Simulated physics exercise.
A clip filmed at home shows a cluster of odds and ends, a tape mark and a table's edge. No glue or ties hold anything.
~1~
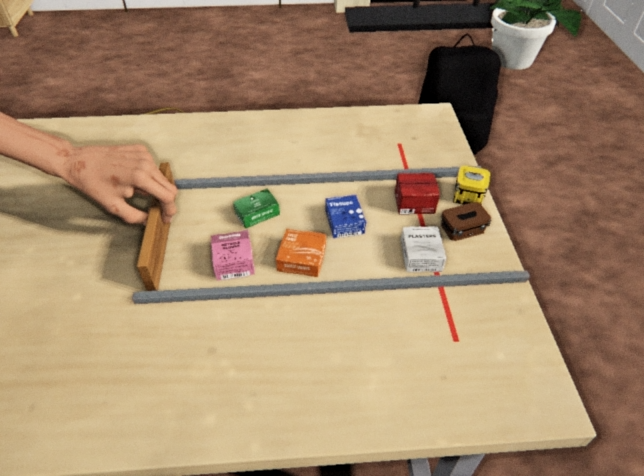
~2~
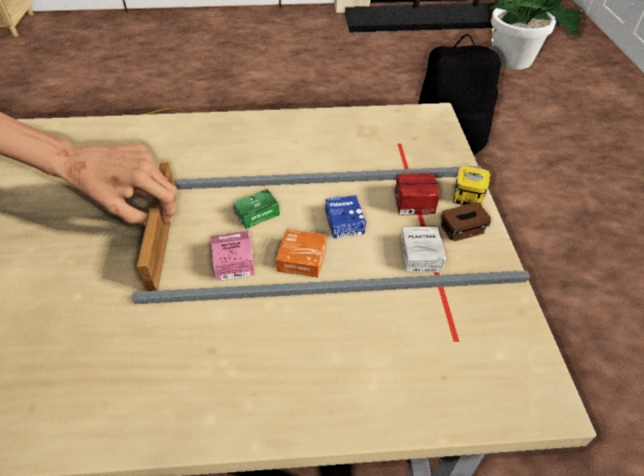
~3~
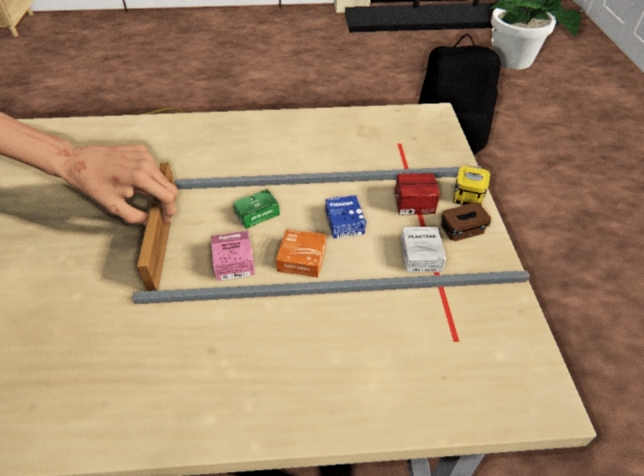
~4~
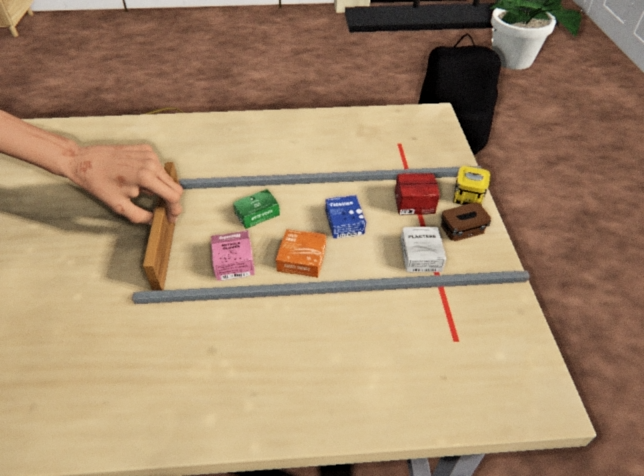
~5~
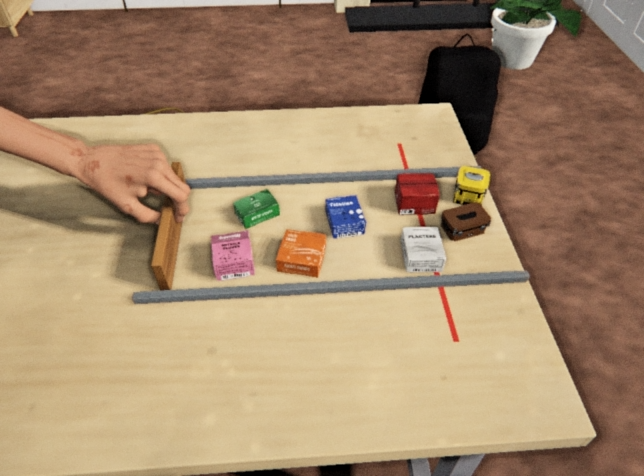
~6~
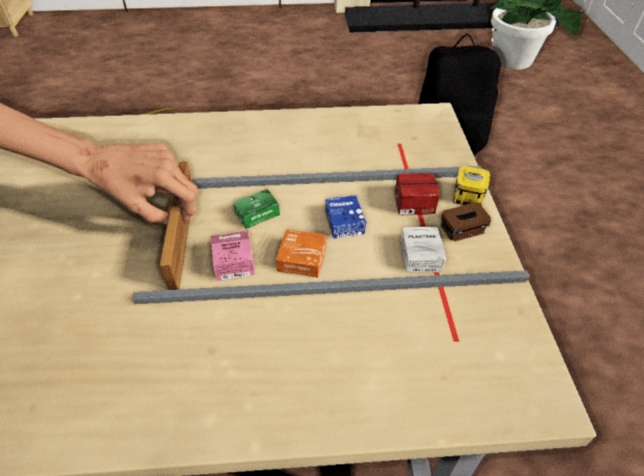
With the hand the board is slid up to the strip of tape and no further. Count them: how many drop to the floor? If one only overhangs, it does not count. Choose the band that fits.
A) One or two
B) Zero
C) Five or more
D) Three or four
Answer: D.
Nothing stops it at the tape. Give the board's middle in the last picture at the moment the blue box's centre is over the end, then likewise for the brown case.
The middle is at (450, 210) when it's the blue box, and at (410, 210) when it's the brown case.
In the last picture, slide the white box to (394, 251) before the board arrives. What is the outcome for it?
It goes down.
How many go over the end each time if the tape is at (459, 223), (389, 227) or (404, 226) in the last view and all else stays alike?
The counts would be 6, 1 and 1.
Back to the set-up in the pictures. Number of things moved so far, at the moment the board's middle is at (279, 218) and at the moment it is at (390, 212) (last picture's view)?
I count 3 first and 8 after.
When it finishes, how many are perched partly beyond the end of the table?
I count 1 overhanging.
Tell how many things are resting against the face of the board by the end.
That number would be 2.
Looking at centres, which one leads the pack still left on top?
That would be the red box.
Soon after, none off yet; yellow case at rest near (471, 186); brown case at rest near (464, 223); red box at rest near (416, 194).
At rest, the number that fall off is three or four; fallen, white box, brown case and yellow case.
